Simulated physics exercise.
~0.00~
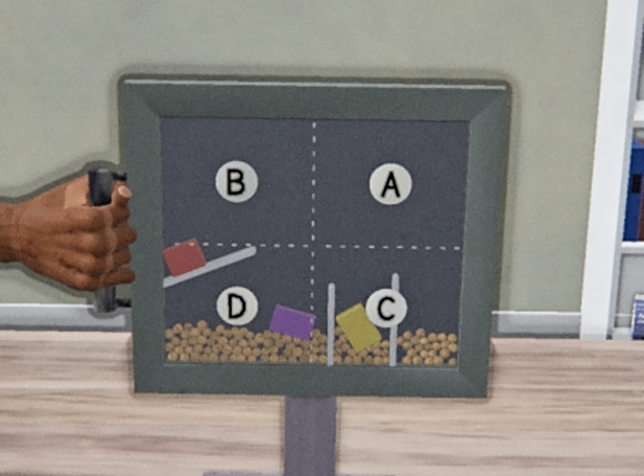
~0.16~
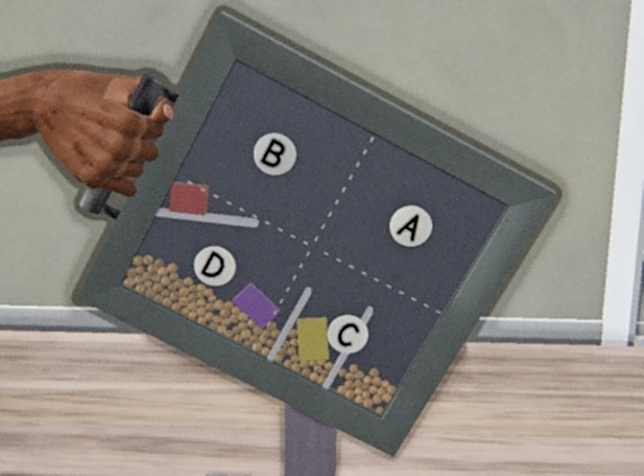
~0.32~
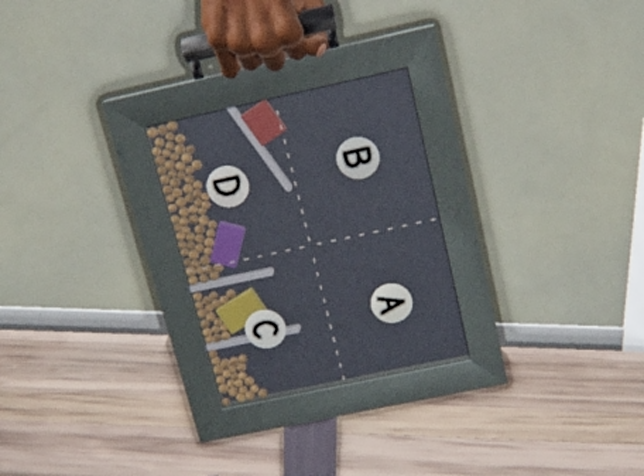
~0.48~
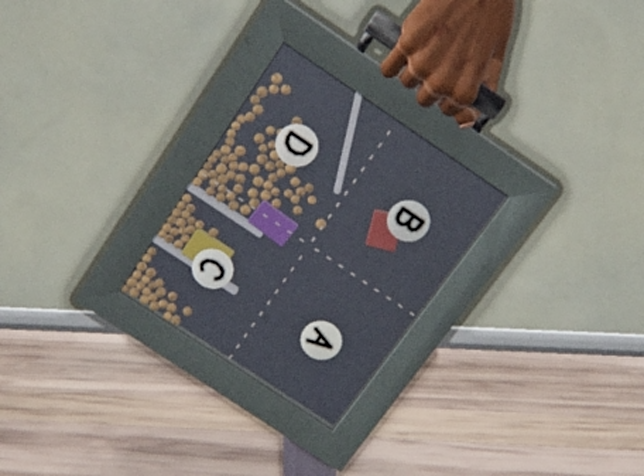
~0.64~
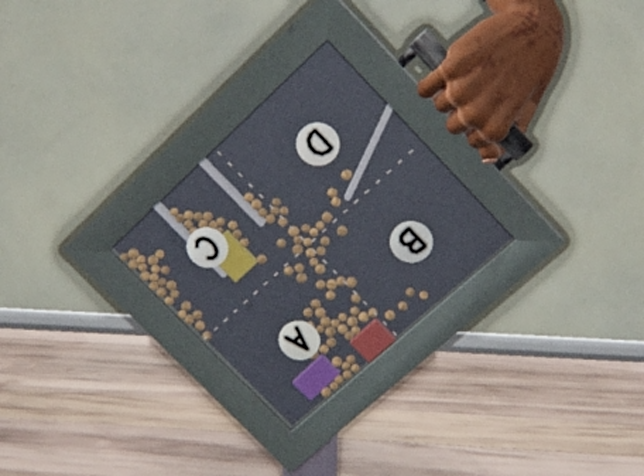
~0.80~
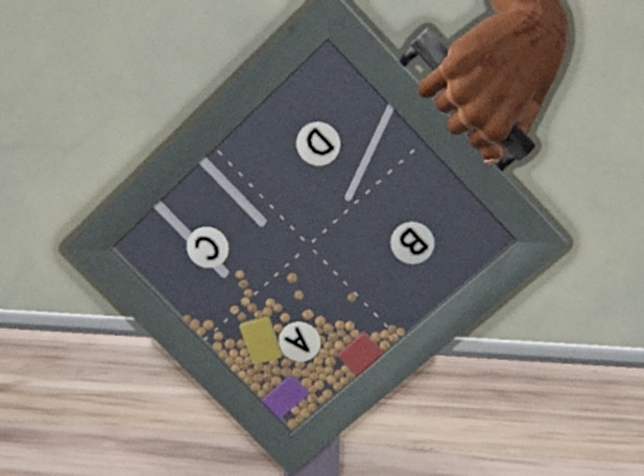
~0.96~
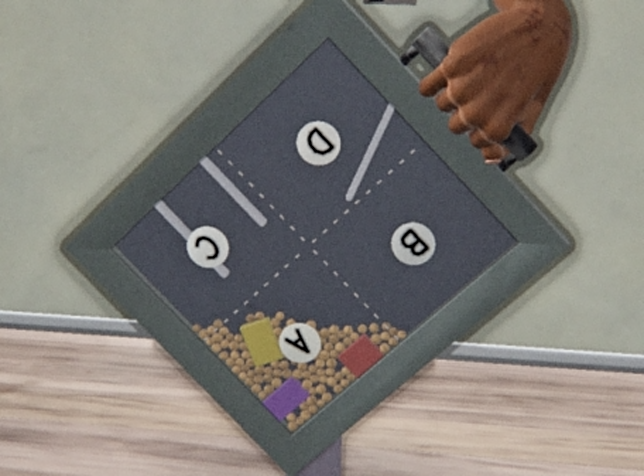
A square case with a dark green frame, holding small round beads and a red, a purple and a yellow block, is turned clockwise by a hand on its side handle. At first the beads line the bottom, the red block rests on a slanted ledge, and the yellow one sits between two short walls. As the handle swings over the top, the red block leaves its ledge and drops into quarter B. Beads and the purple block then spill past a wall towards A, and the yellow block follows. The case stops on one corner, with all three blocks among the beads in A.
